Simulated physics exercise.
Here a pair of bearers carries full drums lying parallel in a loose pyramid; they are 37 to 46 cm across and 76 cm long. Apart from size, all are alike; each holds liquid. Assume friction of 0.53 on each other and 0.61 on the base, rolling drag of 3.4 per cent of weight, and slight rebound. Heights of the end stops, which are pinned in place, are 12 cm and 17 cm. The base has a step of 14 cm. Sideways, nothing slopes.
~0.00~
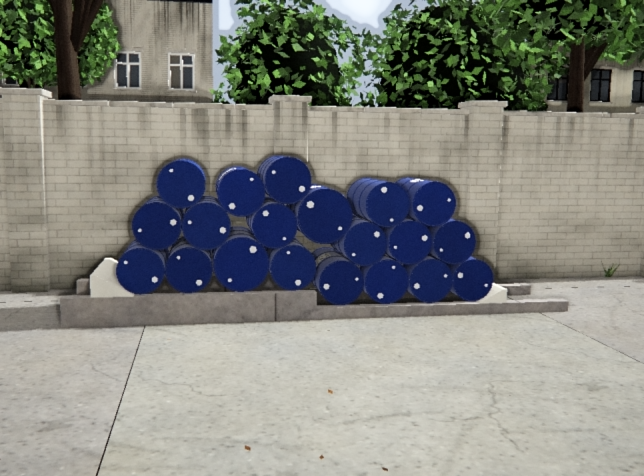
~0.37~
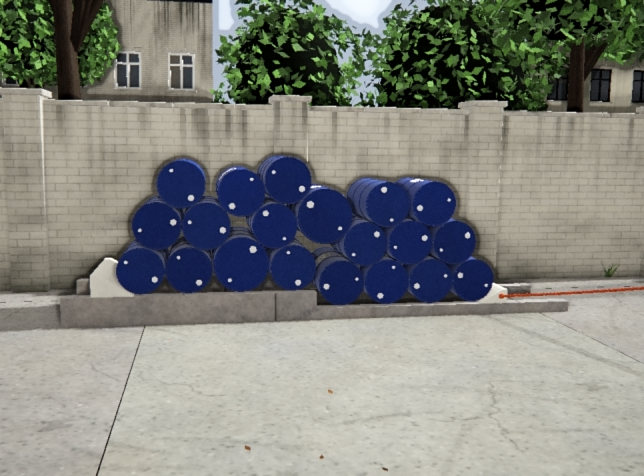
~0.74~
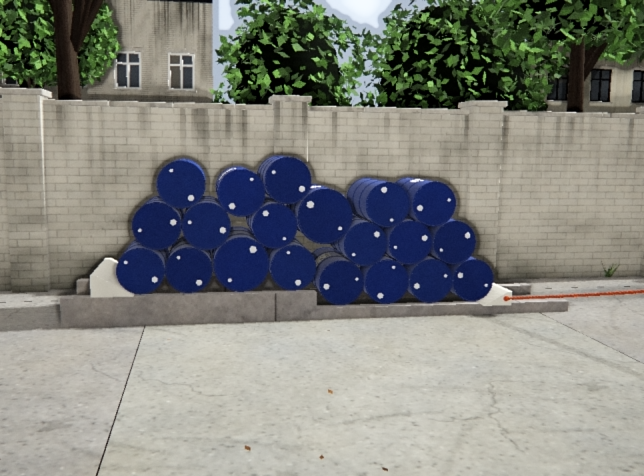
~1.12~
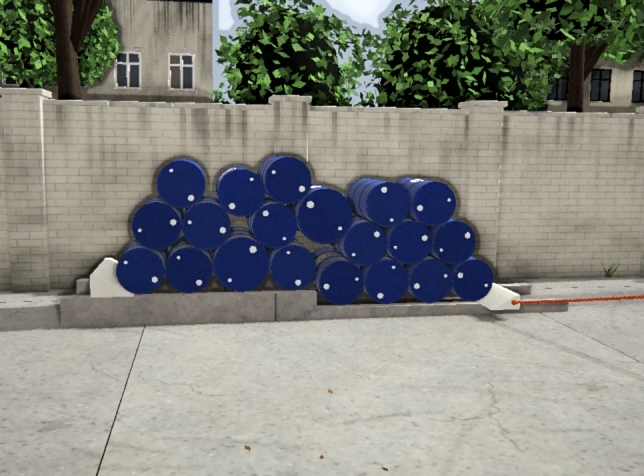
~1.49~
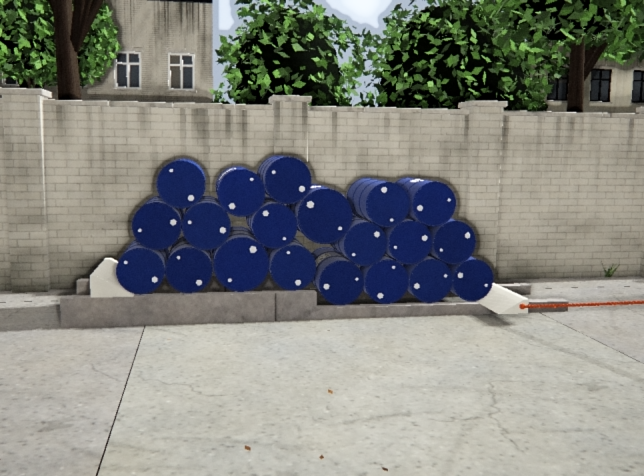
White end stop sliding out to the right on a red rope beside stacked blue drums, which stay still against a wall.
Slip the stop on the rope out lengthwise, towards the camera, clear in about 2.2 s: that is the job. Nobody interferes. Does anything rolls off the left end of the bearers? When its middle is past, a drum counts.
No.
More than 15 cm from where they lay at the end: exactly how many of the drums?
The number is exactly 11.
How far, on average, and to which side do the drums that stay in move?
Roughly 20 cm to the right.
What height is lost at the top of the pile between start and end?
Something like 5 cm, I'd say.
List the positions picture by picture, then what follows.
In the first picture, 20 drums, 8 on the base, highest (288, 181); left chock (17 cm) (94, 276); right chock (12 cm) (504, 289).
The stop on the rope is 0.4 cm out, at (505, 289); the rest still, in the second picture.
The stop on the rope is 10 cm out, at (509, 292); the rest still, in the third picture.
The stop on the rope is 25 cm out, at (517, 296); the rest still; bottom ones (140, 271) (189, 270) (242, 265) (293, 268) (342, 283) (387, 282) (431, 281) (474, 281), in the fourth picture.
The stop on the rope is 39 cm out, at (526, 299); the rest still, in the fifth picture.
By 3.24 s, 5 now displaced over 15 cm; not one off the ends of the bearers; the one last seen at (474, 281) 18 cm right.
By 4.38 s, 11 now displaced over 15 cm; 1 off the right end of the bearers; the one last seen at (474, 281) 1.3 m right and 10 cm down.
By 7.25 s, 11 now displaced over 15 cm; 4 off the right end of the bearers; the one last seen at (474, 281) rolled far off to the right.
In the end, by 8.1 s, 11 moved over 15 cm; 4 off the right end of the bearers; the one last seen at (474, 281) rolled far off to the right; top of the pile 1.3 m high, from 1.3 m.
